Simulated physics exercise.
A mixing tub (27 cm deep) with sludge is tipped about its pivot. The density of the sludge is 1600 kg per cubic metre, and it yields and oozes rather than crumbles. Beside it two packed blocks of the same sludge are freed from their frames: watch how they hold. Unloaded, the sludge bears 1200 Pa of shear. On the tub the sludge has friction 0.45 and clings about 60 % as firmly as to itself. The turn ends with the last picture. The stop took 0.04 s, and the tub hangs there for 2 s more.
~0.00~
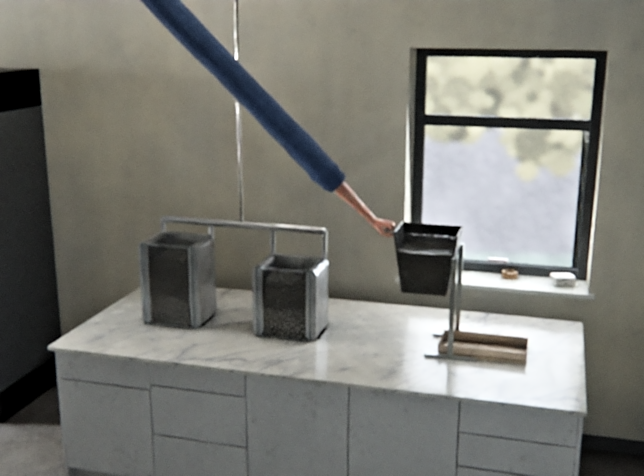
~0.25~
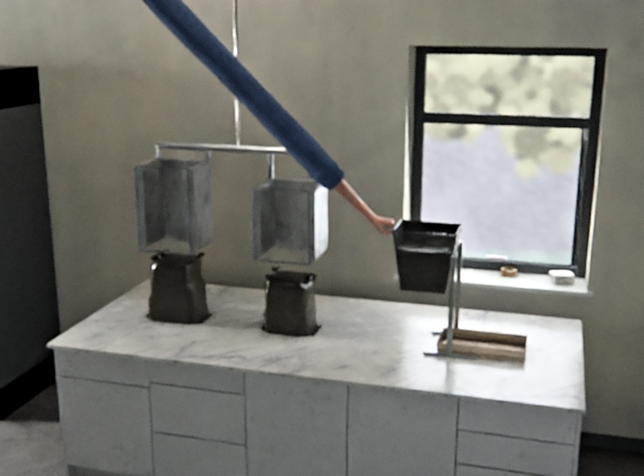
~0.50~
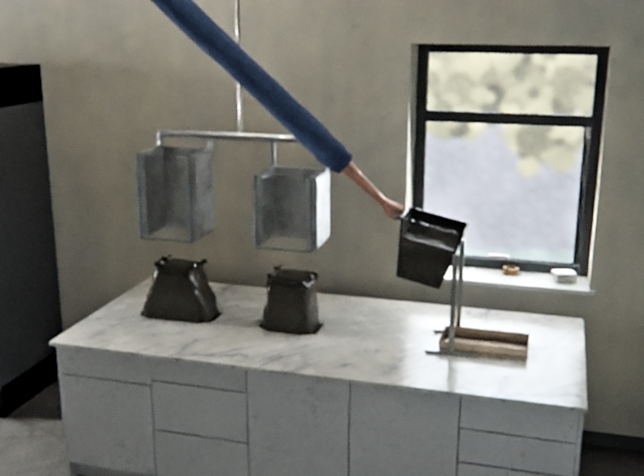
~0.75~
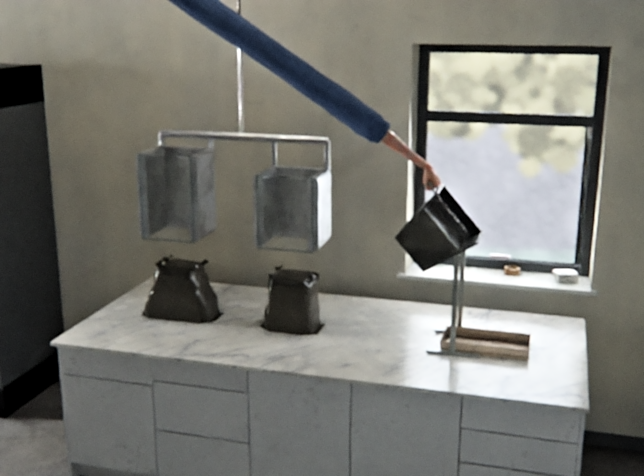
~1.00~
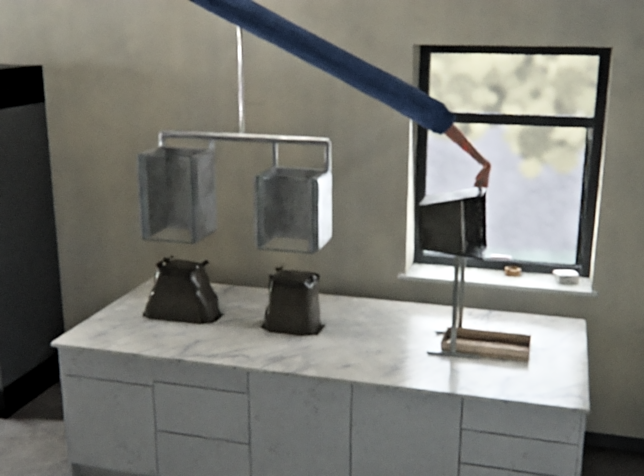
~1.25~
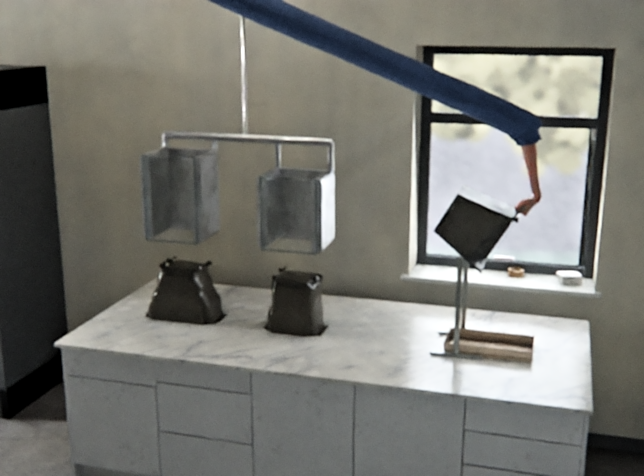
On a marble-topped counter by a window, two metal casings hung from a bar rise off two dark blocks, which sag a little and widen at the base. Then a blue-sleeved arm swings the rim of a dark tub up and over to the right, turning it past its side on its stand.
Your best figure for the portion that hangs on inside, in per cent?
Close to 0 per cent.
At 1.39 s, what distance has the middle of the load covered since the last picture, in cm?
Some 9 cm.
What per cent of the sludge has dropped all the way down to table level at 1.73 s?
Near 75 %.
By 1.39 s, the tub is at 120 degrees and holds 97 %.
By 1.56 s, the tub is at 120 degrees and holds 6 %.
By 1.73 s, the tub is at 120 degrees and holds 0 %.
By 1.90 s, the tub is at 120 degrees and holds 0 %.
By 3.25 s, at the end, the tub is at 120 degrees and holds 0 %.
